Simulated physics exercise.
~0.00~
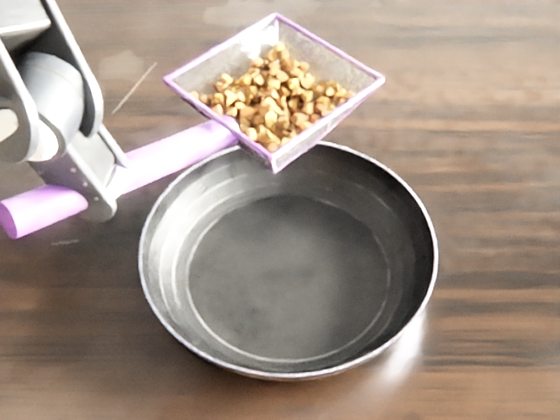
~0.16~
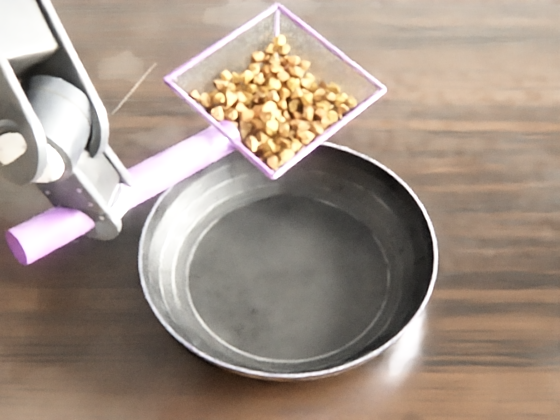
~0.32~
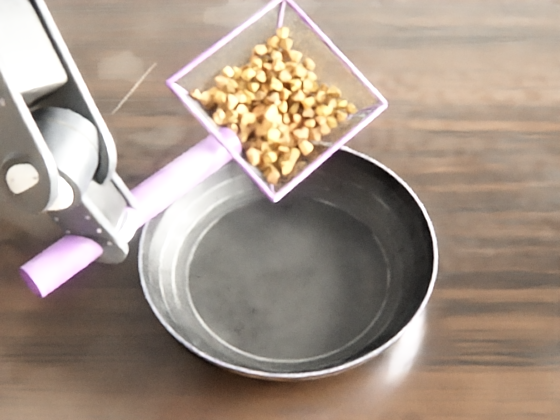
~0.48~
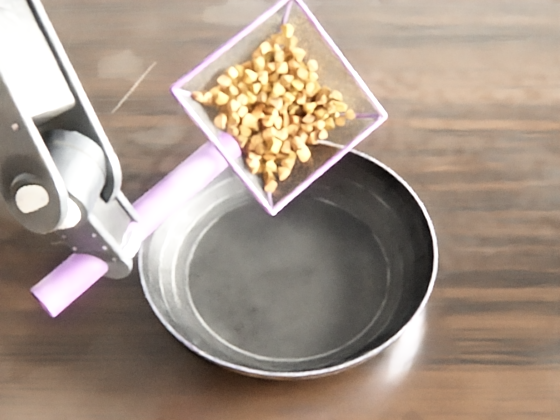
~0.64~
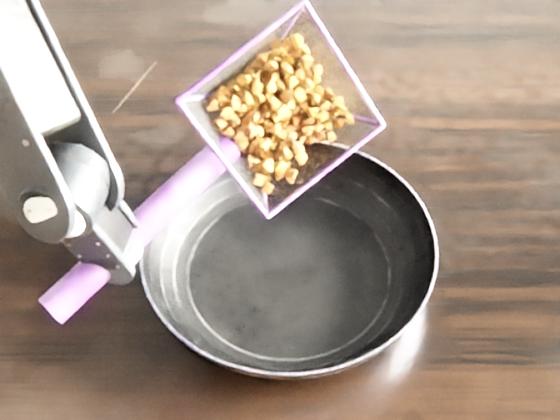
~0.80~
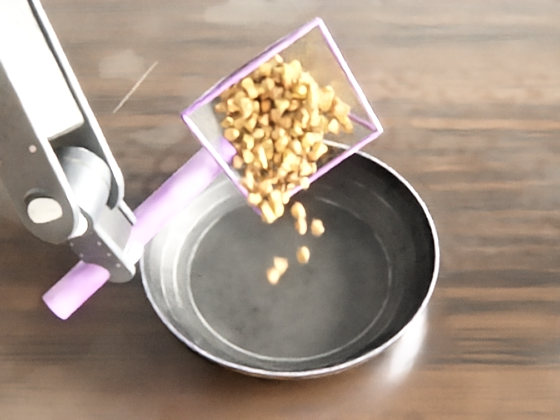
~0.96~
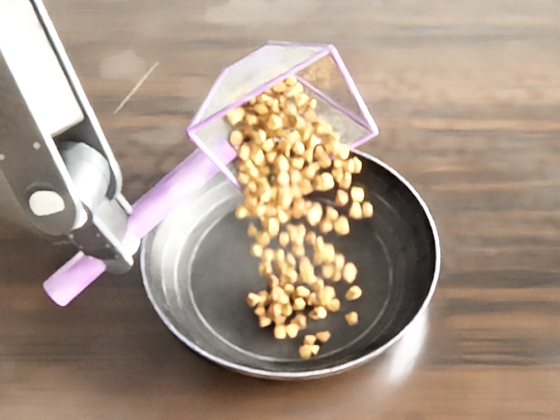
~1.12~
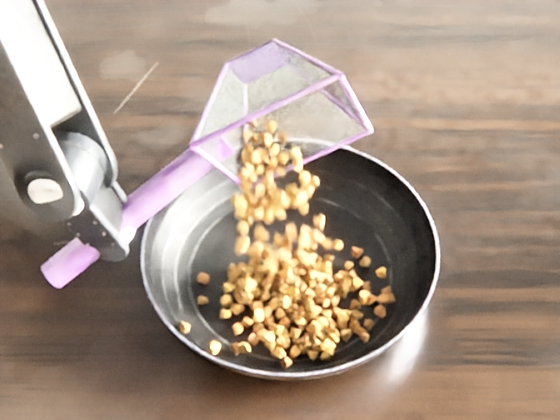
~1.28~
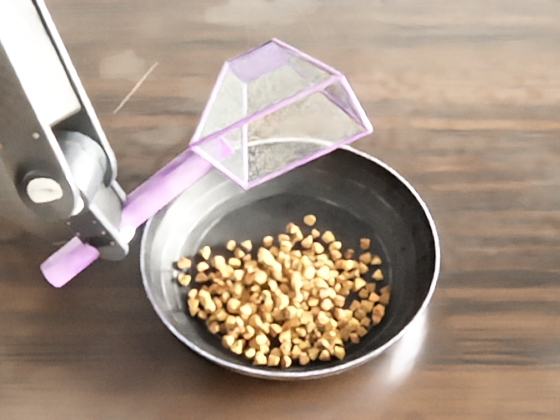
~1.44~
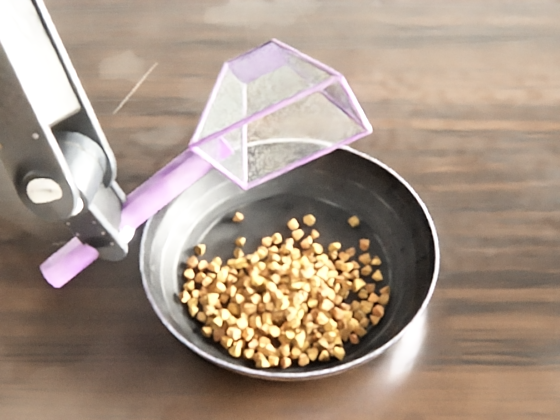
A purple-edged scoop held by a robotic arm tips, emptying golden-brown pieces into a dark pan.
